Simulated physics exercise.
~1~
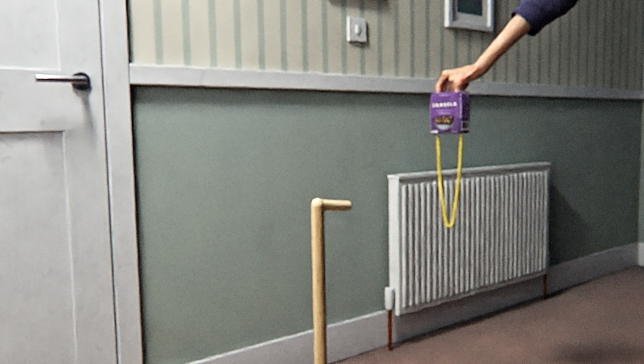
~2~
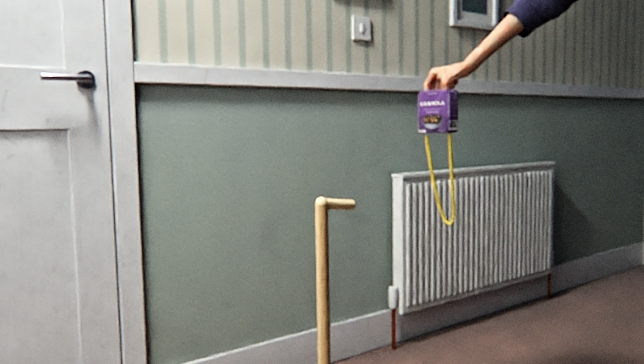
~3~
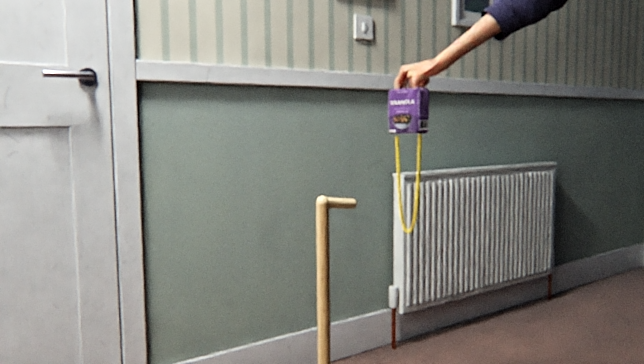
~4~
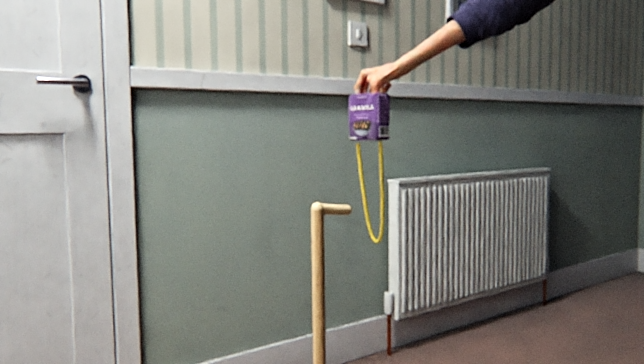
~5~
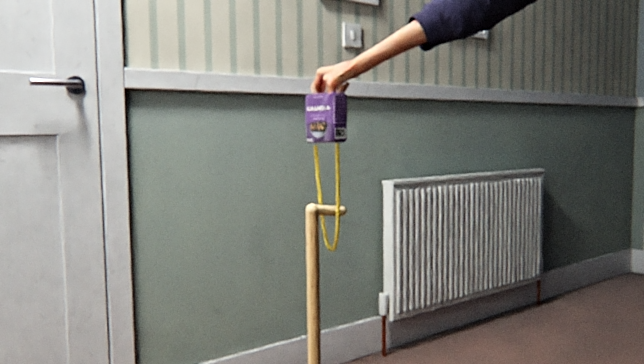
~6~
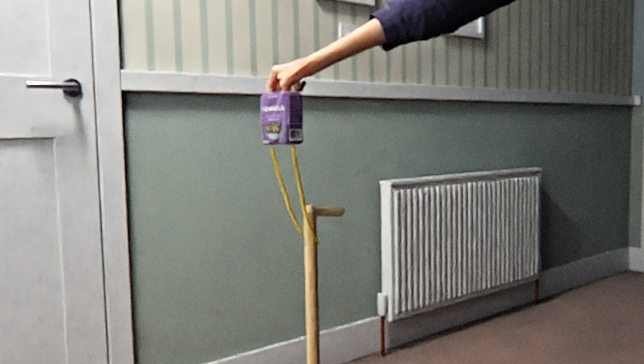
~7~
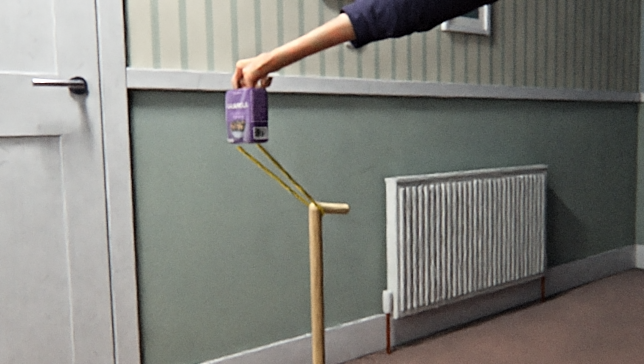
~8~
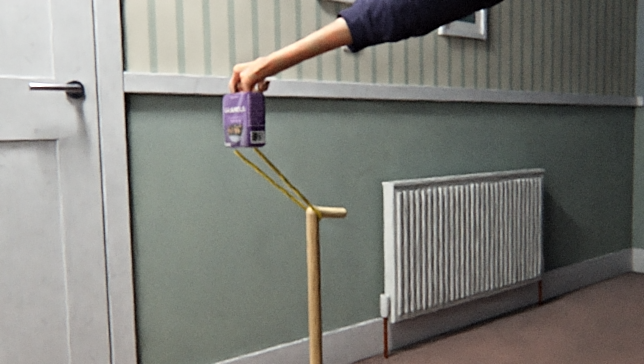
A purple pouch with a yellow loop dangling beneath it was carried left by a hand past a radiator toward a short wooden post, where the loop caught on the post and pulled tight, leaving the hand stopped just beyond it.
